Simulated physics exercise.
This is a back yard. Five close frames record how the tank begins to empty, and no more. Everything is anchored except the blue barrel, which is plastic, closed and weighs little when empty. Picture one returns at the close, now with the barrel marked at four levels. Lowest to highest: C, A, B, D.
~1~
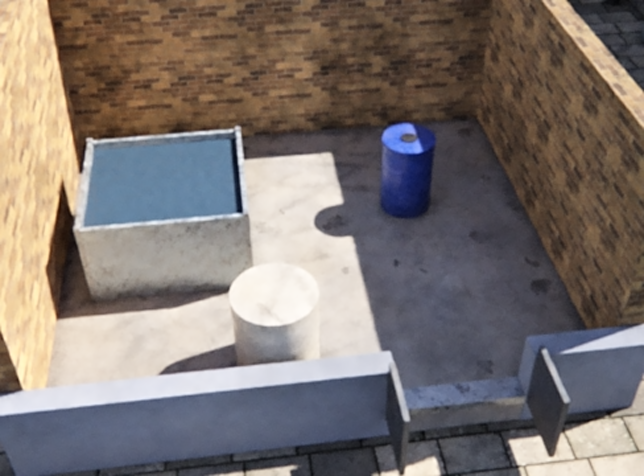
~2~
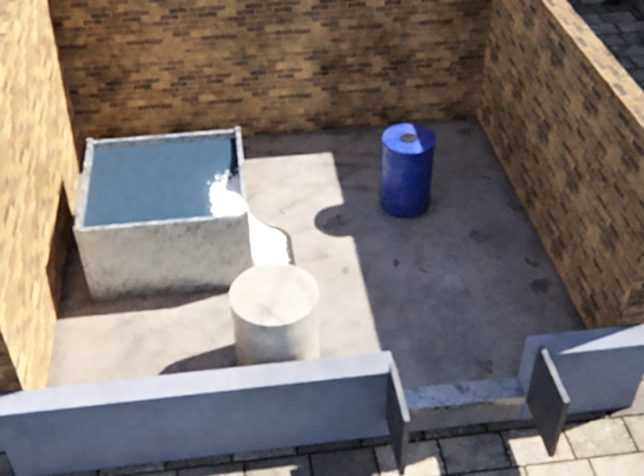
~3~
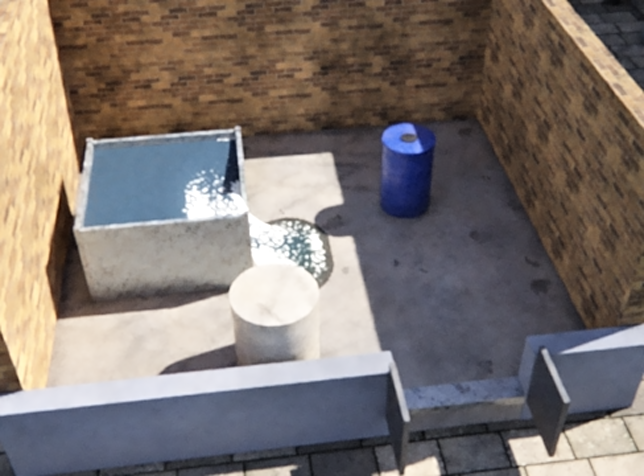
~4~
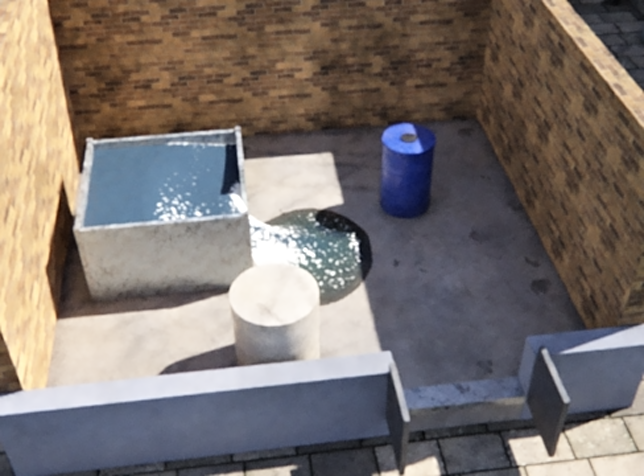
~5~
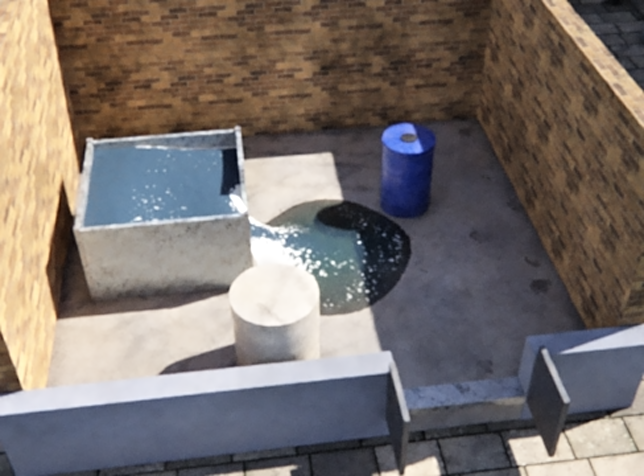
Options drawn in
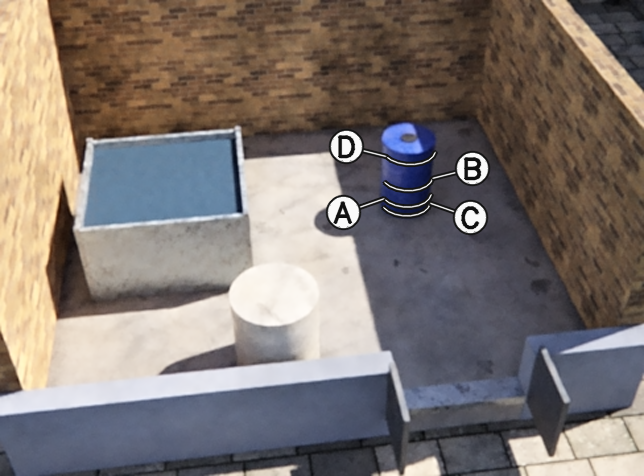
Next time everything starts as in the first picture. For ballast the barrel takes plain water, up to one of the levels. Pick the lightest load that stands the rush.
Mark B.
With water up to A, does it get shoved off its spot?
Yes.
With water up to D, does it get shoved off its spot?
No, not at all.
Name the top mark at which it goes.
That would be A.
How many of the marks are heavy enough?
Two of the four.
On the marked copy, A at (411, 206); B at (412, 190); C at (410, 215); D at (414, 164); from the bottom up C, A, B, D.
With A, it is pushed about its own width away.
With B, it does not move.
With C, it is pushed about 6 times its own width away.
With D, it does not move.
